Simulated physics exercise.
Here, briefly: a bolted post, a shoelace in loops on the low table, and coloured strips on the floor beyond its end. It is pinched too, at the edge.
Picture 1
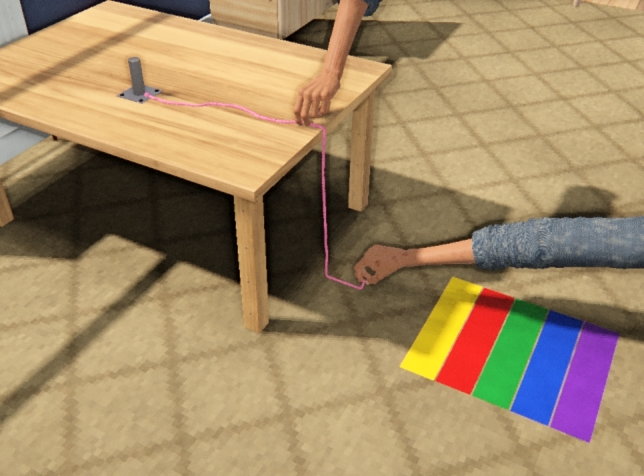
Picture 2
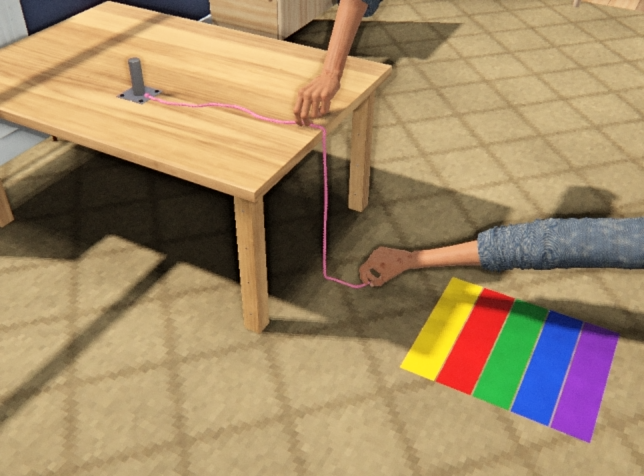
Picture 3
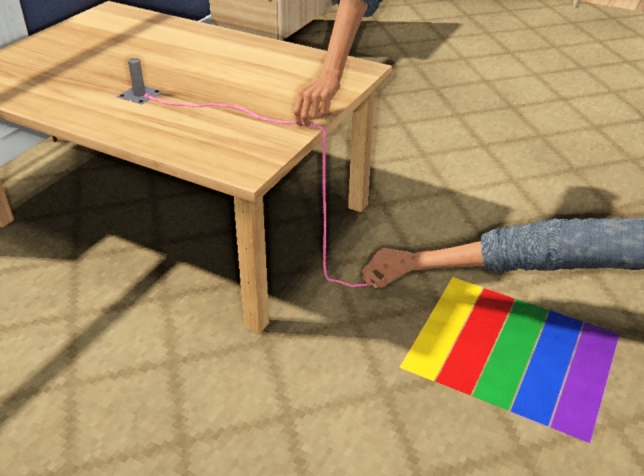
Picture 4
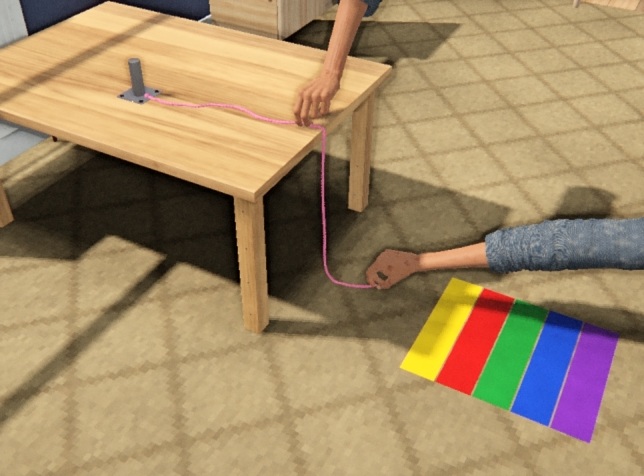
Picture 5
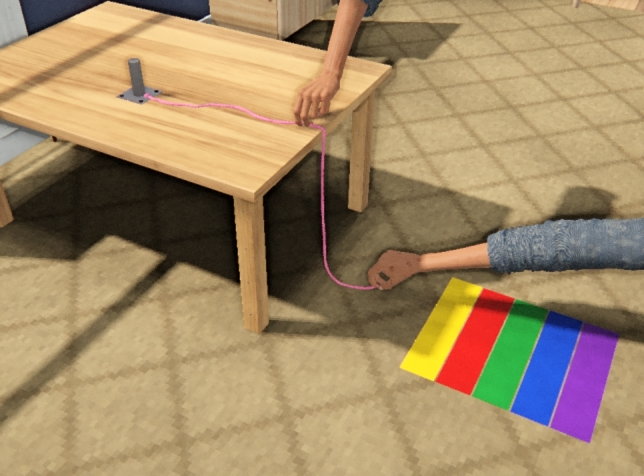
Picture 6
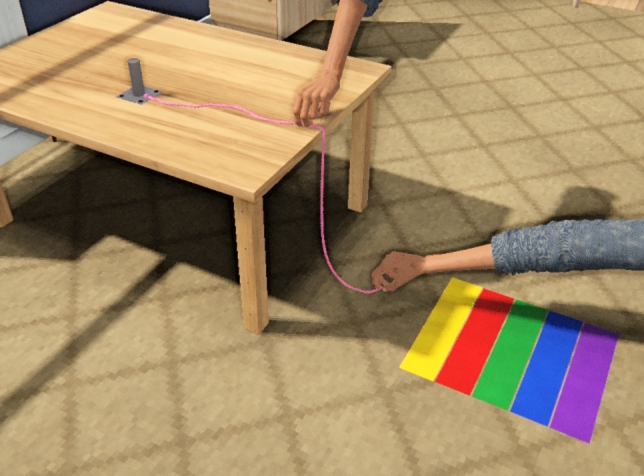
At first, a pink lace runs from a small grey post across a wooden table, pressed at the edge by one hand, and hangs to a second hand near five coloured strips. The lower hand then draws its end slightly right, and the hanging part's sharp bend softens into a curve.
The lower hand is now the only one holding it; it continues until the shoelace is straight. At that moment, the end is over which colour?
Over red.
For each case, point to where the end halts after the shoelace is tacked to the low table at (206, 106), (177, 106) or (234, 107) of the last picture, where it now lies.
Pixel places, try by try: (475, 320), (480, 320), (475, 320).
Soon after, end near (420, 301); short of the strips.
After that, end near (458, 315); over yellow.
At the stop, end near (481, 323); over red. It gets as far as the red strip.
